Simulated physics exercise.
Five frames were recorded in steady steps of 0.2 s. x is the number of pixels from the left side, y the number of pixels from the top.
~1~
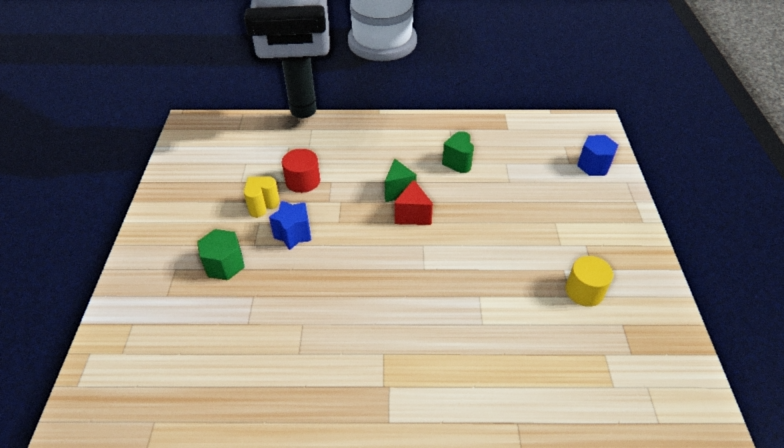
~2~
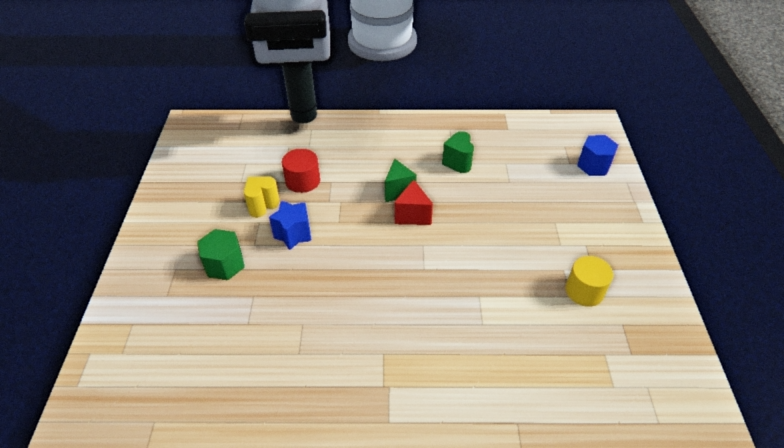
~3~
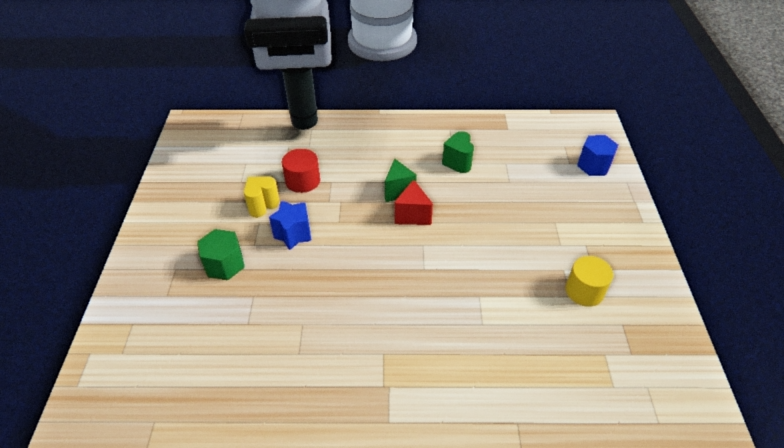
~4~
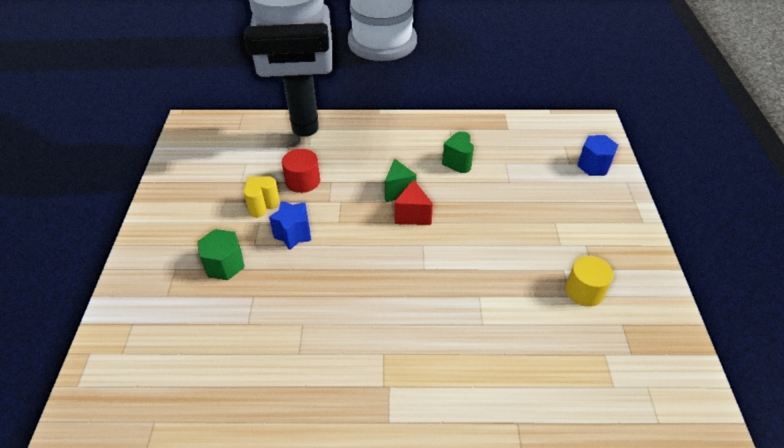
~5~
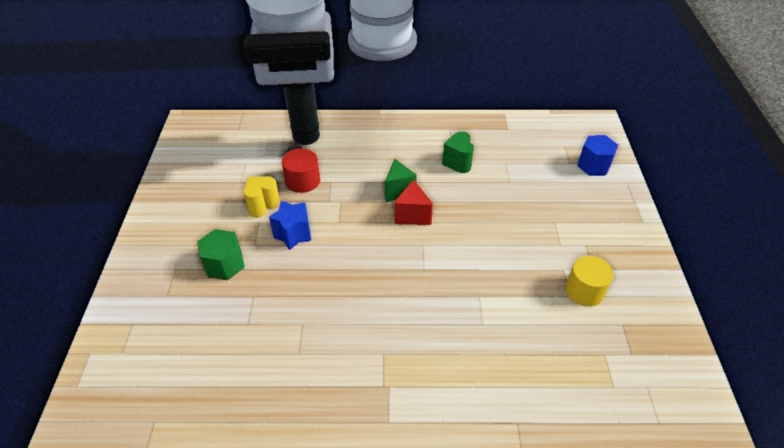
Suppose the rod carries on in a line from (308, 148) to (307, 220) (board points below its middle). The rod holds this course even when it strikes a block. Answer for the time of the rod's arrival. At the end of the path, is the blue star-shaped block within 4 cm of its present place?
No.
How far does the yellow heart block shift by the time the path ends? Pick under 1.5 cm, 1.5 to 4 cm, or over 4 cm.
Answer: Less than 1.5 cm.
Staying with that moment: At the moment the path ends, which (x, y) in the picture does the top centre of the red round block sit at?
Located at (284, 223).
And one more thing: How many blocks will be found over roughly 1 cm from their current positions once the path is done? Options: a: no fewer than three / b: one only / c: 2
Answer: C.
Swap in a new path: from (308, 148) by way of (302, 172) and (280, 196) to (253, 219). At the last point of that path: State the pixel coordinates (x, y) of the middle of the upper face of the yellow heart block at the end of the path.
About (218, 205).
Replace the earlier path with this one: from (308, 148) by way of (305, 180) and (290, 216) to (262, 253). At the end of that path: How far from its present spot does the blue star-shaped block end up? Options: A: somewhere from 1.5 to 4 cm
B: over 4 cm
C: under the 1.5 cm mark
Option B.
The first path, step by step. One third of the way, rod at (306, 160); red round block at (297, 171).
Two thirds of the way, rod at (305, 184); blue star-shaped block at (286, 222); red round block at (290, 197).
At the end, rod at (305, 210); yellow heart block still; blue star-shaped block at (272, 250); red round block at (284, 223).
